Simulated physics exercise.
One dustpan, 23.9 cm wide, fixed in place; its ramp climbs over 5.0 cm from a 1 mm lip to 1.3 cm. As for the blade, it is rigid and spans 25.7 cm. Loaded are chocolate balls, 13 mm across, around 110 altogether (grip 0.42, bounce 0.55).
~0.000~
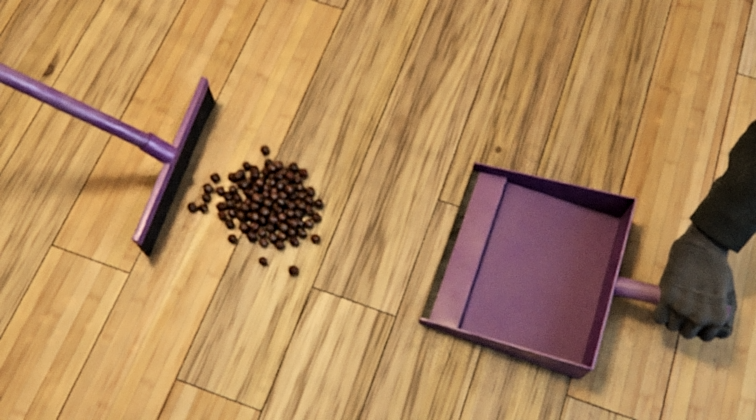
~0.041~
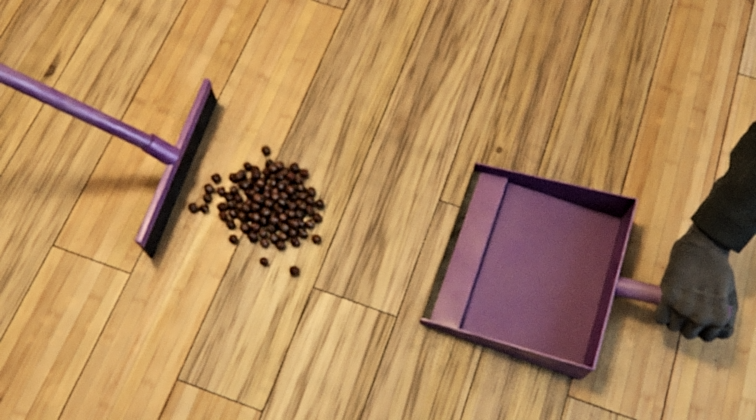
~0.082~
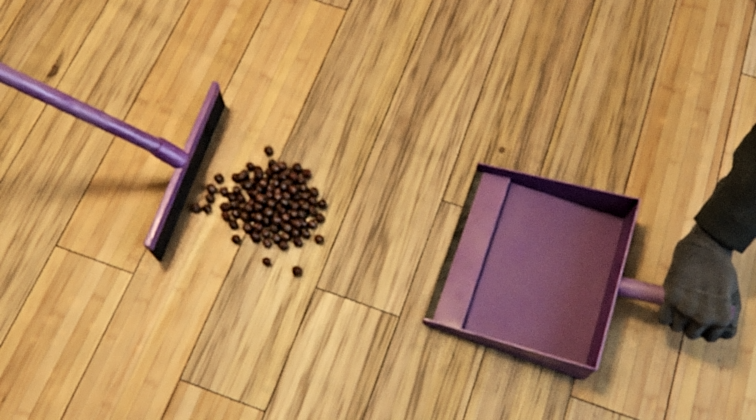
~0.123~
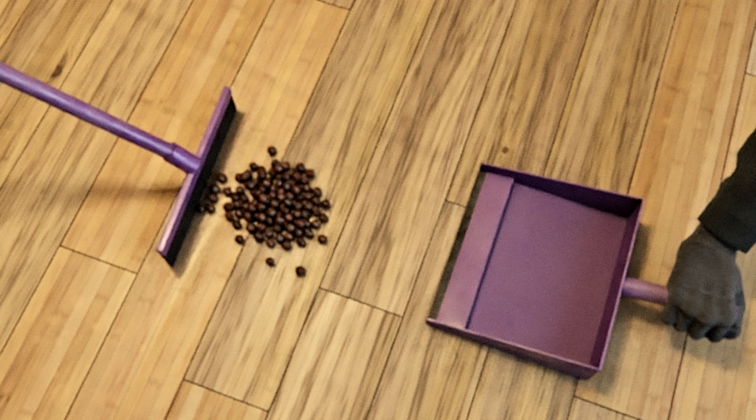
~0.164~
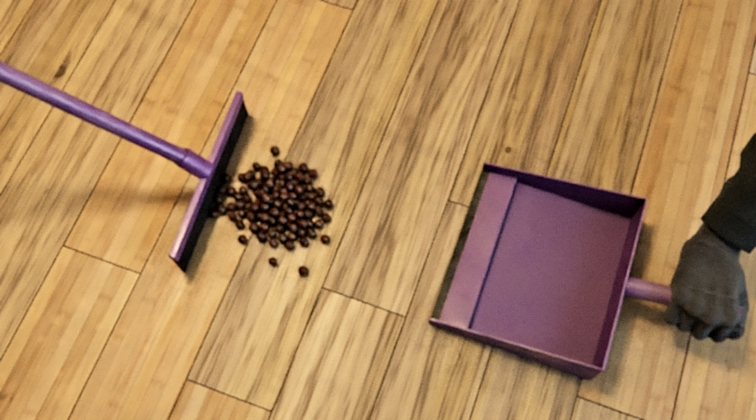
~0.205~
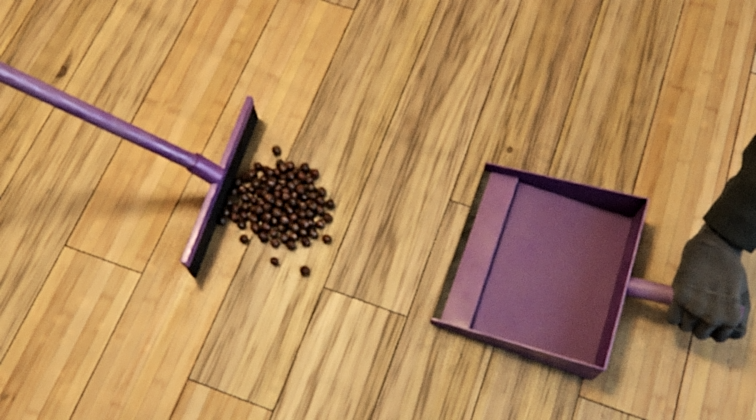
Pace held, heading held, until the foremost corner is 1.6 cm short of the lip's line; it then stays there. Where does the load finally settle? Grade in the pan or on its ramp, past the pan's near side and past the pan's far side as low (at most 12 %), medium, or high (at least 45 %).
In the pan or on its ramp - medium; past the pan's near side - medium; past the pan's far side - low.
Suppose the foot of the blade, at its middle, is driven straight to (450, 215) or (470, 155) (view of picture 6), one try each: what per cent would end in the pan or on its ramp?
Some 40 in a hundred and 25 in a hundred.
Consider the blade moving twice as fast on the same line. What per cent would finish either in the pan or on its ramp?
Then roughly 35 per cent.
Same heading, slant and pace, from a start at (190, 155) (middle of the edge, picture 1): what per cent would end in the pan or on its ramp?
35 %.
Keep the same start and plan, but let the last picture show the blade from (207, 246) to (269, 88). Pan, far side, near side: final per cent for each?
You'd see pan at 45, far at 10 and near at 10.
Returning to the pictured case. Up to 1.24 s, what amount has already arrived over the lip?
I'd say around 30 in a hundred has made it so far.
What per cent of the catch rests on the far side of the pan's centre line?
20 per cent.
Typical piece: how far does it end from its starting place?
I'd say near 26 cm.
After 0.60 s, middle of the blade 19 cm from the lip; 0 % over the lip, far side 0 %, near side 10 %.
Then, at 0.87 s, middle of the blade 9 cm from the lip; 0 % over the lip, far side 0 %, near side 15 %.
After 1.24 s, middle of the blade 2 cm from the lip; 30 % over the lip, far side 0 %, near side 20 %.
At rest (1.8 s), pan 25 %, near side 20 %, far side 0 %, in front of the lip or behind the blade 55 %.
